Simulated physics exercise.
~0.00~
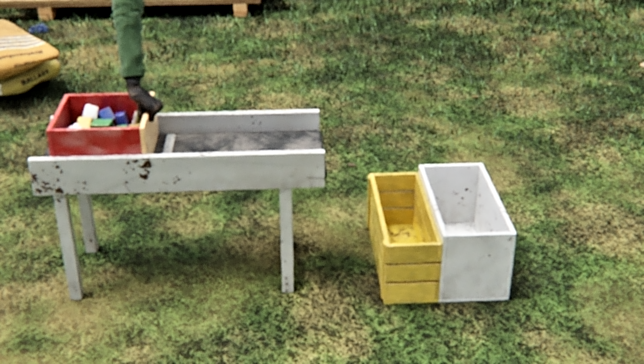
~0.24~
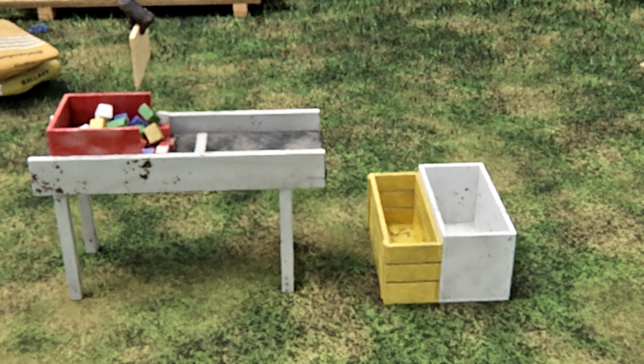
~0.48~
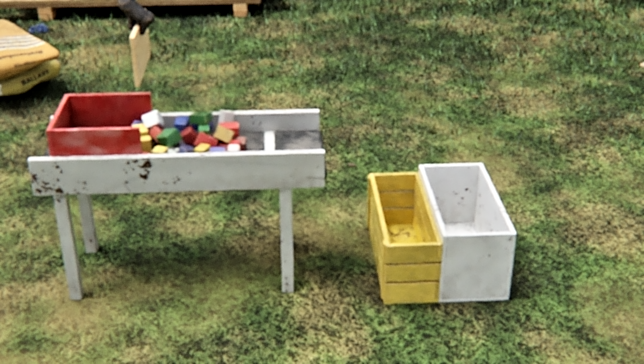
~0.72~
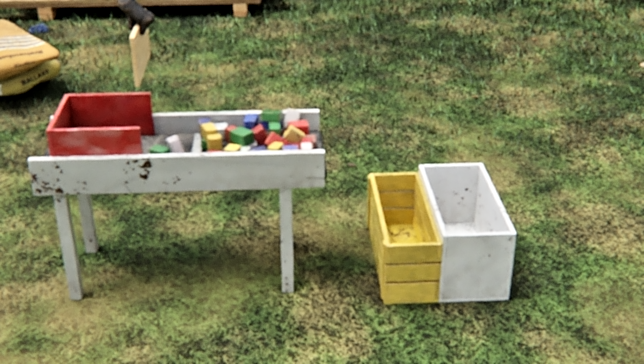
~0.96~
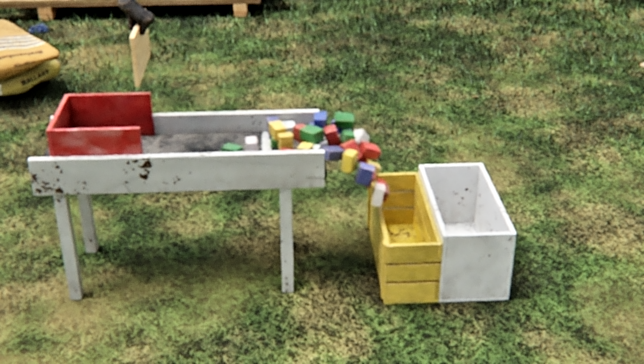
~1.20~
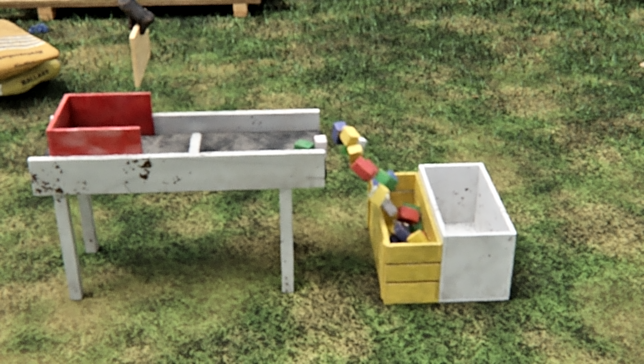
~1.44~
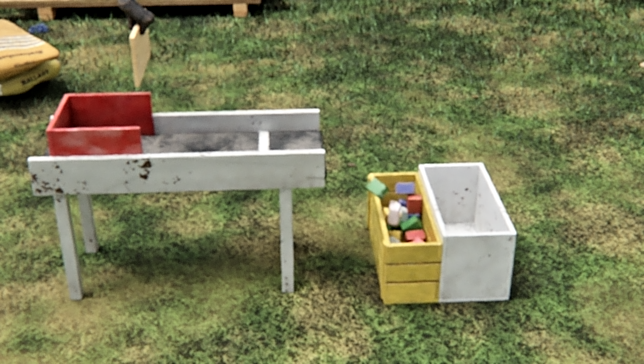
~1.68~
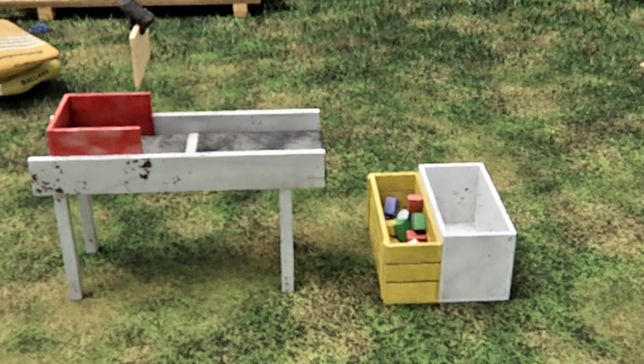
Colourful toy bricks fill a red pen at the left end of a white, table-like conveyor standing on patchy grass, seen from slightly above by a still camera. A yellow bin and a white bin sit side by side on the ground to the right. A dark-gloved hand in a green sleeve lifts a wooden gate, and the bricks spill onto the grey belt. The belt carries them right in a loose heap until they tumble off its end in an arc. They drop into the yellow bin, leaving the belt clear and the white bin empty.
